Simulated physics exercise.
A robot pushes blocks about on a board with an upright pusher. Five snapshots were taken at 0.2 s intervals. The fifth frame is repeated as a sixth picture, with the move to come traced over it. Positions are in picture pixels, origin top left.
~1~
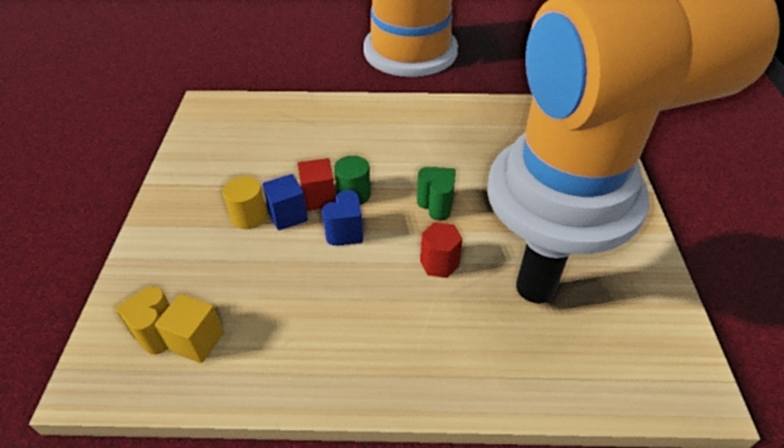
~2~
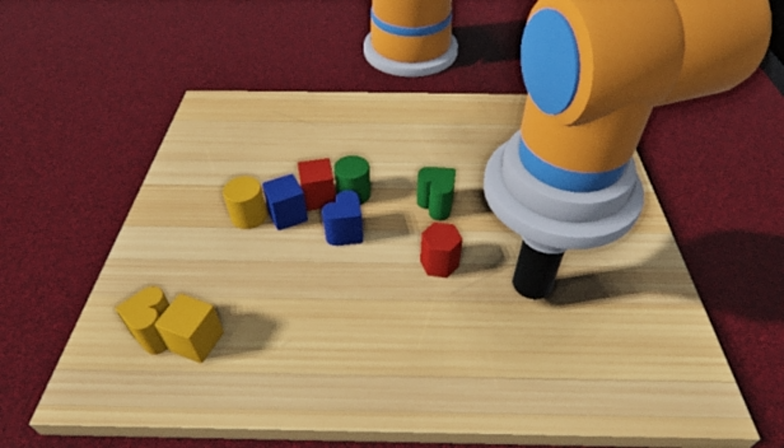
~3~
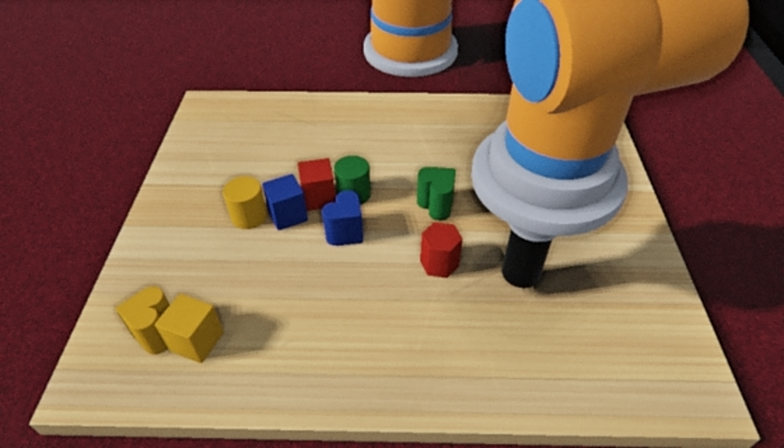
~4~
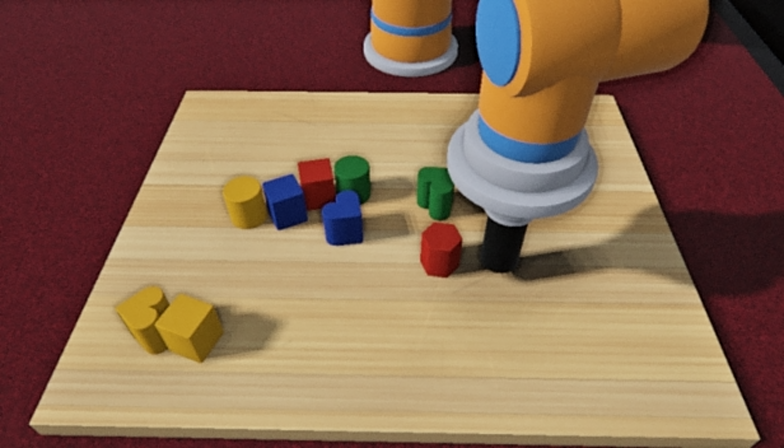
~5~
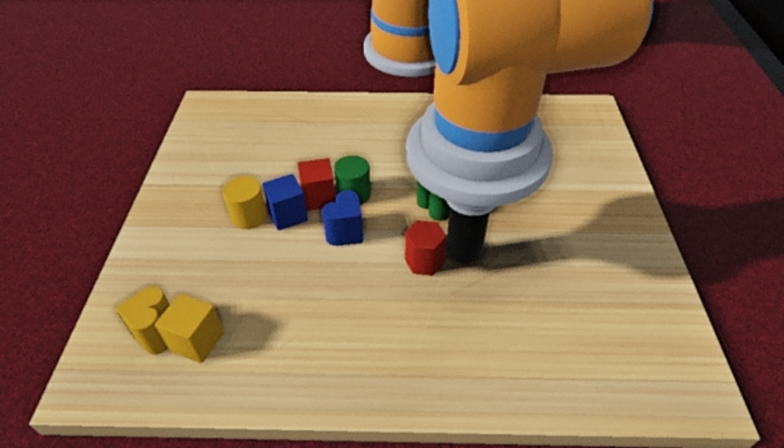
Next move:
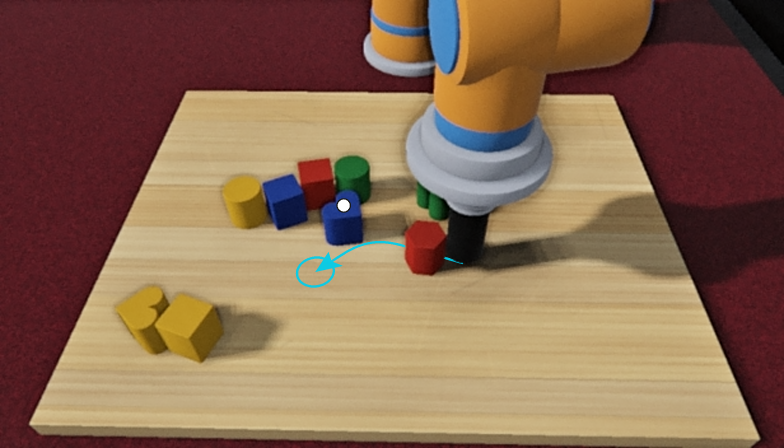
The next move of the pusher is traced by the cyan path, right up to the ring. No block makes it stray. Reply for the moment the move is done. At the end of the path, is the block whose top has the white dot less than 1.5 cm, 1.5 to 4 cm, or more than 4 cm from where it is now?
It goes 1.5 to 4 cm.
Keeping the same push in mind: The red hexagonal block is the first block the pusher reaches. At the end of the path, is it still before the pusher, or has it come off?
Final position: Ahead.
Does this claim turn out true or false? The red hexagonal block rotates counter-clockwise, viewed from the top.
Answer: True.
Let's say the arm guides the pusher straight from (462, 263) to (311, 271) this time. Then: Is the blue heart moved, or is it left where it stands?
That one moves away.
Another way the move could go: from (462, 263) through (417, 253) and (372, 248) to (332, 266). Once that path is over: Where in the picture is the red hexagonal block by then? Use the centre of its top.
It is at (295, 256).
Path on the board, from (462, 263) via (411, 248) and (360, 246), ending at (315, 272); the dot is on the blue heart.
On the path given first. One third of the way, pusher at (410, 234); red hexagonal block at (376, 230), turned 50° anticlockwise.
Two thirds of the way, pusher at (358, 232); blue heart at (329, 203), turned 40° clockwise; red hexagonal block at (334, 241), turned 105° anticlockwise.
At the end, pusher at (313, 258); blue heart at (323, 204), turned 55° clockwise; red hexagonal block at (292, 273), turned 115° anticlockwise; green heart in place.
